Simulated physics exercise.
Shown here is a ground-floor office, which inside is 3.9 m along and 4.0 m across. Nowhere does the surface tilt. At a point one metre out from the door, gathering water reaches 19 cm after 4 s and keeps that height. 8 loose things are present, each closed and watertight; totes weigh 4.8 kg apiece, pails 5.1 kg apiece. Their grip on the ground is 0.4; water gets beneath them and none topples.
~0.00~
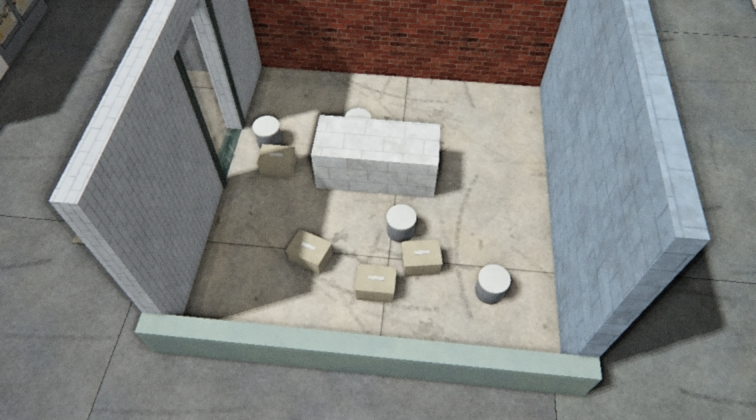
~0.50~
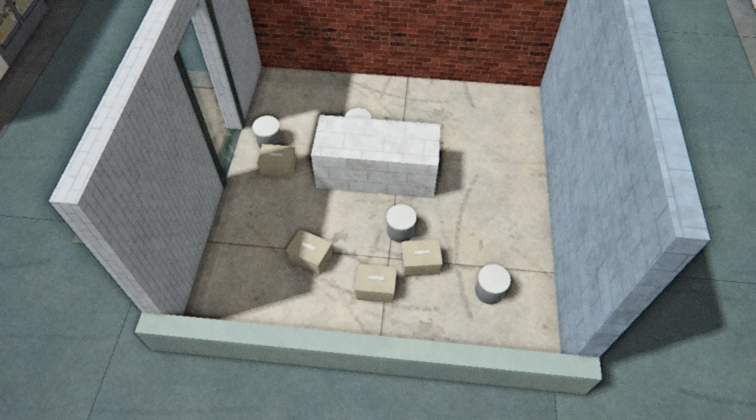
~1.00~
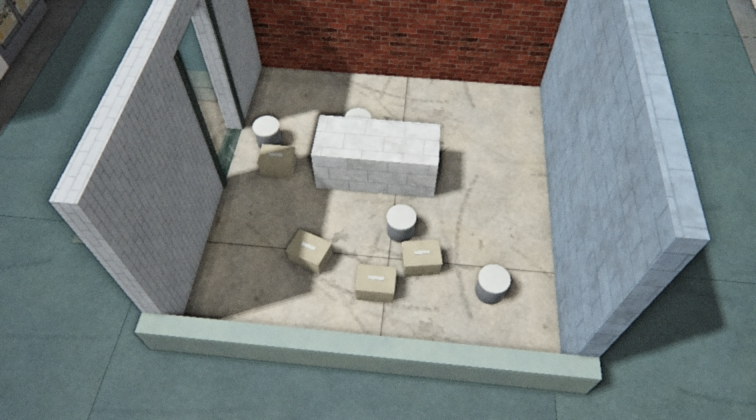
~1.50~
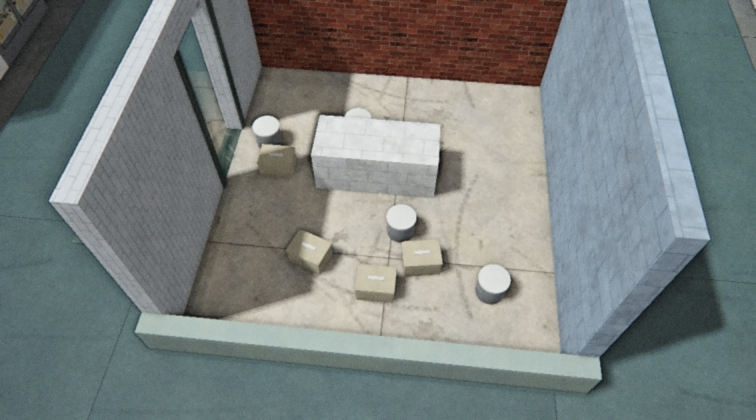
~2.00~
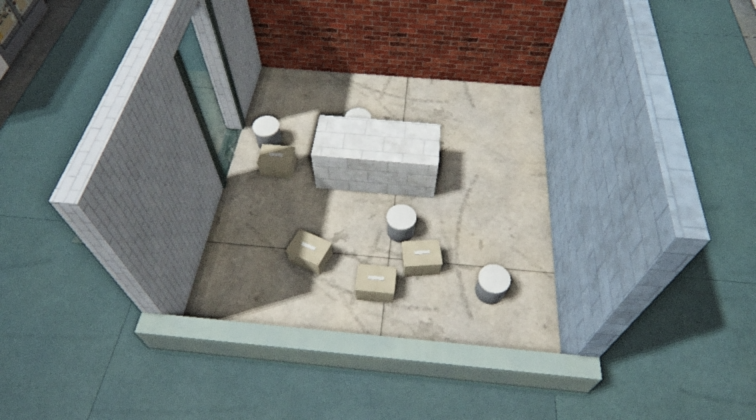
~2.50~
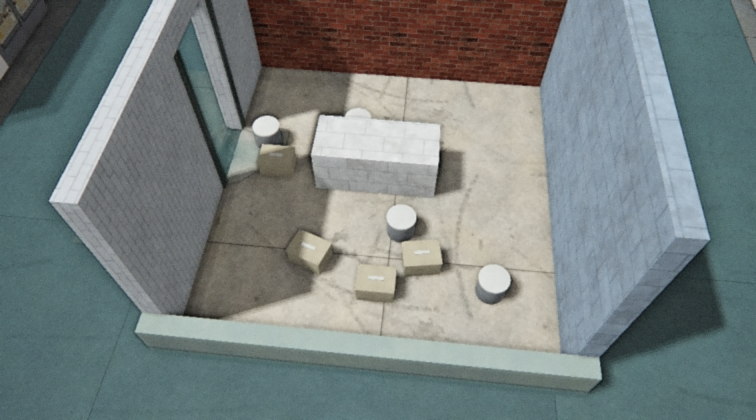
In this clip, boxes and round pails sit still around a white block inside an open-topped room, while the grey ground outside turns blue-green and a small bluish-green patch appears at the doorway in the left wall.
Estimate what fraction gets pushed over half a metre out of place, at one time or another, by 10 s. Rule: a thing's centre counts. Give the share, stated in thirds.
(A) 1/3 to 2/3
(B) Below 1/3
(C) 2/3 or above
(A) 1/3 to 2/3.
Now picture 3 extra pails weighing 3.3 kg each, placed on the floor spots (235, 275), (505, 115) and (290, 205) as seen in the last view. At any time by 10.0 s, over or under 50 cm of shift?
So the first ends up below the threshold, the second past the threshold, the third past the threshold.
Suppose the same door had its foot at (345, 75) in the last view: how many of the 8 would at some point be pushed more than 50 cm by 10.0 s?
Result: 3 of them.
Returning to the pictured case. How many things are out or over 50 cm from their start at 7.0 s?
By my tally, 4.
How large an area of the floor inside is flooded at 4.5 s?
Wet area: Approx. 4.5 m2.
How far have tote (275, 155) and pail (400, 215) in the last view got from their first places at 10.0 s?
First 250 cm, then 0 cm.
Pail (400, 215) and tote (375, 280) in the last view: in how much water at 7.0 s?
Close to 3 and 4 centimetres.
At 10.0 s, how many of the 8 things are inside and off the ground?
At that point I count 4.
After 3.5 s 0 of 8 are over 50 cm from their spots; 0 afloat.
After 4.5 s 1 of 8 are over 50 cm from their spots; 1 afloat.
After 7.0 s 4 of 8 are over 50 cm from their spots; 4 afloat.
After 10.0 s 4 of 8 are over 50 cm from their spots, and 4 have been at some point; 4 afloat.
